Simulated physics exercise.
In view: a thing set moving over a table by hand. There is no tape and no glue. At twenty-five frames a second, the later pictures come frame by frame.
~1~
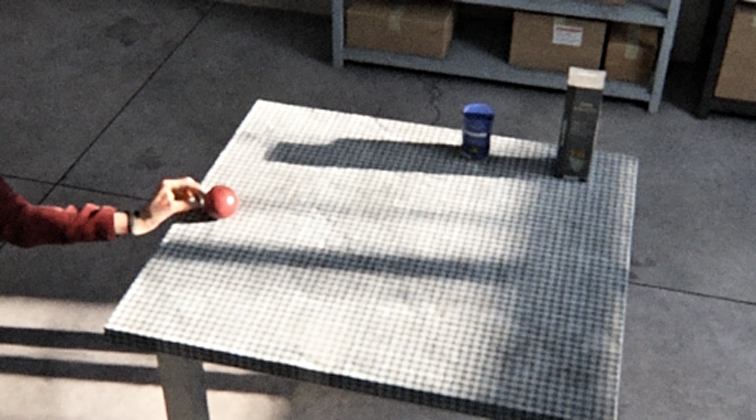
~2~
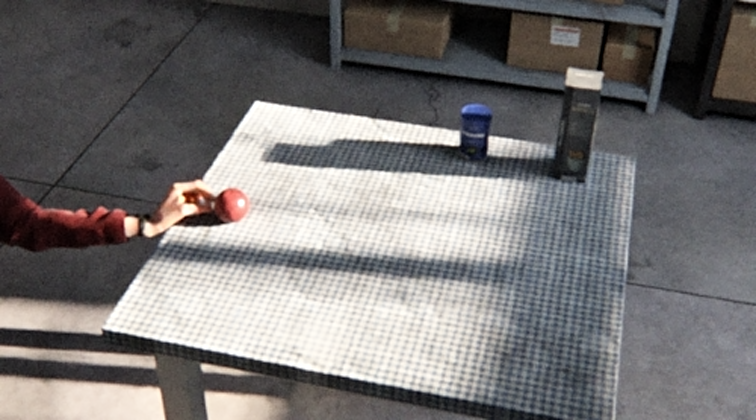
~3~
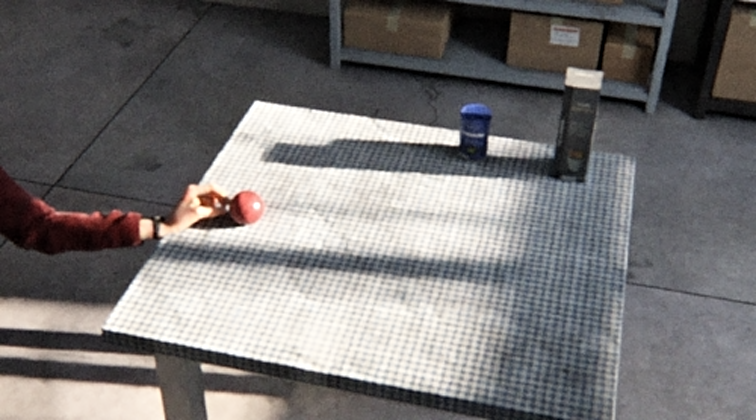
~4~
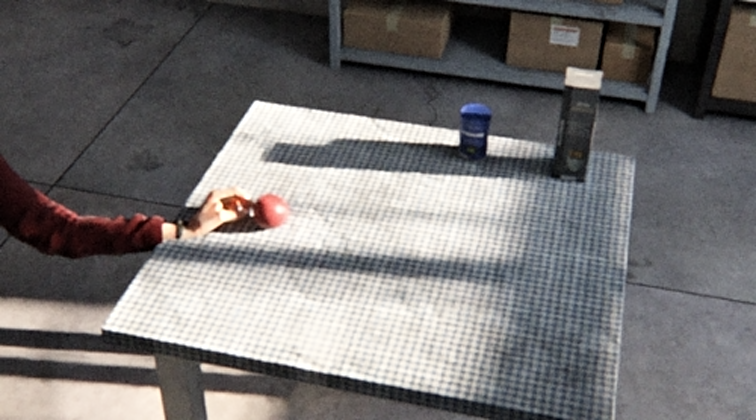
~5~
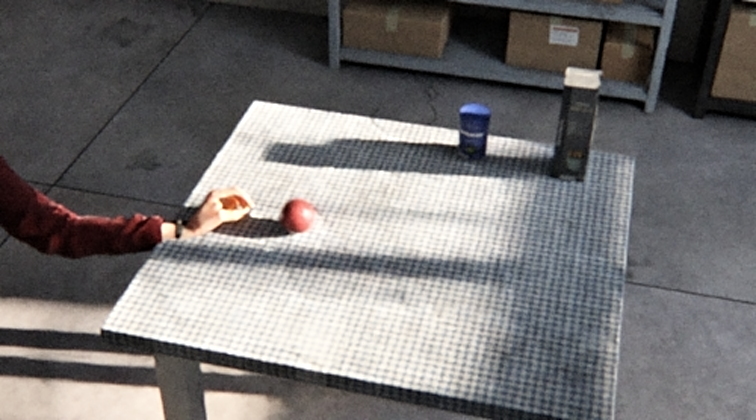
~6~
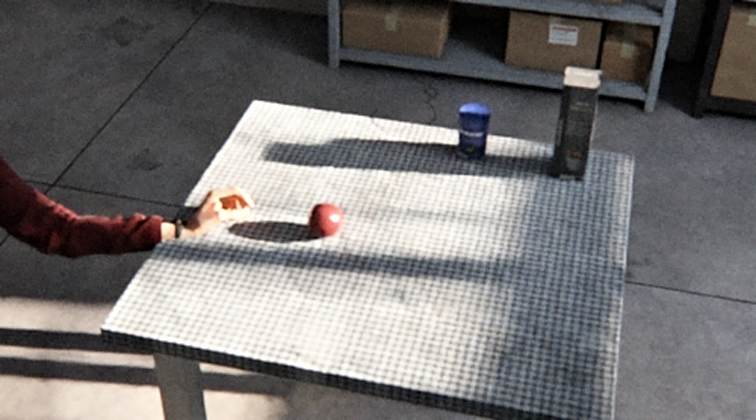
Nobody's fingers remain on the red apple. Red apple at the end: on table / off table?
Most likely it gets off the table.
Then, 0.30 s after the last picture, red apple rolled well along near (536, 255).
Then, 0.70 s after the last picture, red apple now off the table.
Then, 1.10 s after the last picture, things are still on the move.
By the end, off the table, red apple.
